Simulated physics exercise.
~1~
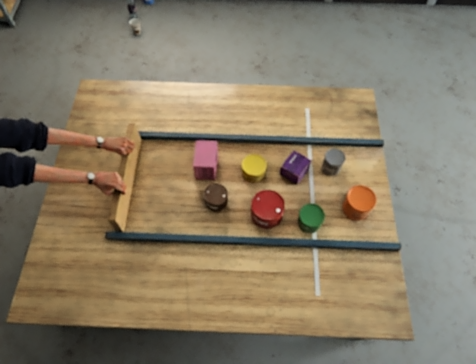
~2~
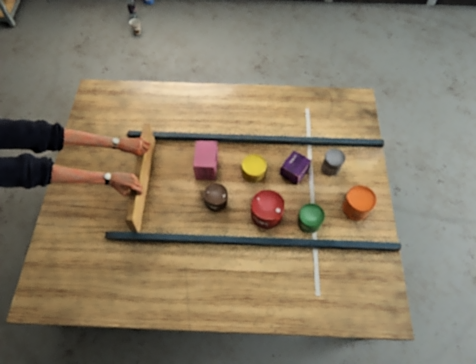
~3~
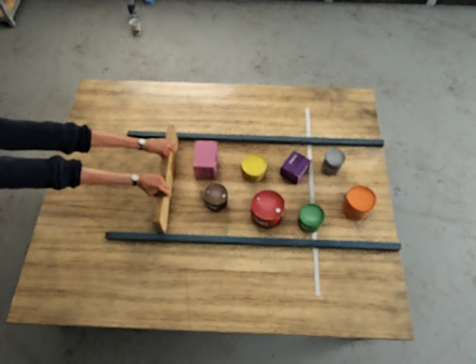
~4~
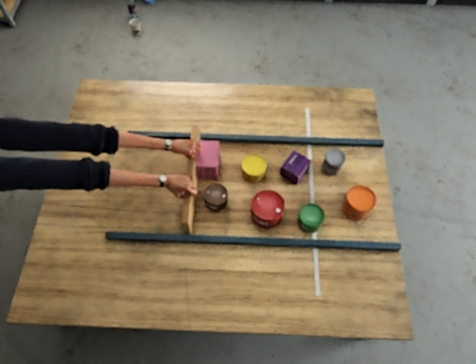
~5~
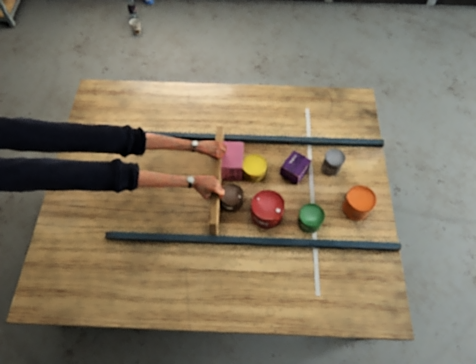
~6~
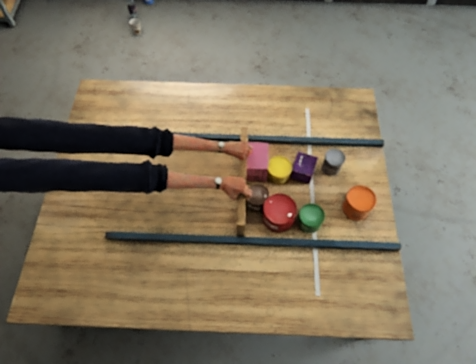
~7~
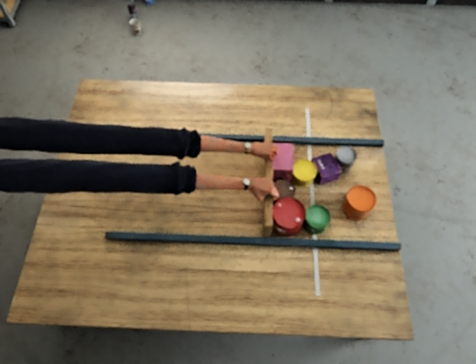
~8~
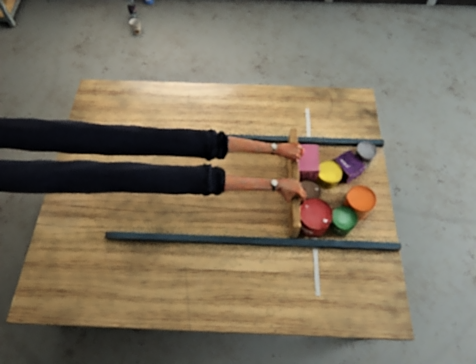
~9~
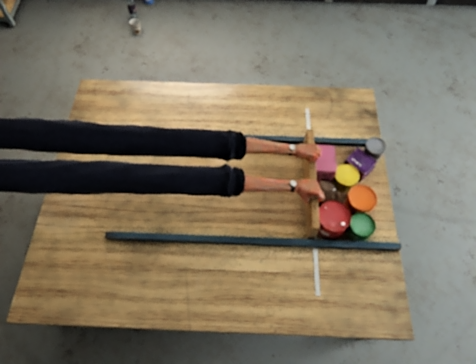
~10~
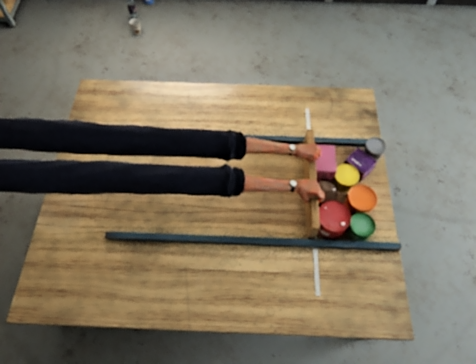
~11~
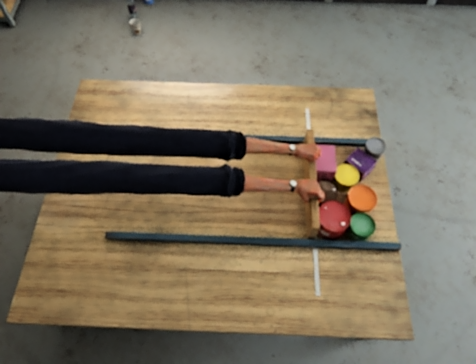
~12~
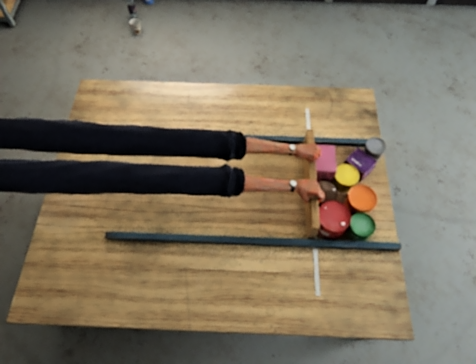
The clip shows two hands pushing an upright plank rightward between two dark battens on a wooden platform, gathering eight colourful containers and blocks into a cluster, until the plank stops near the pale strip with all eight still on the platform.
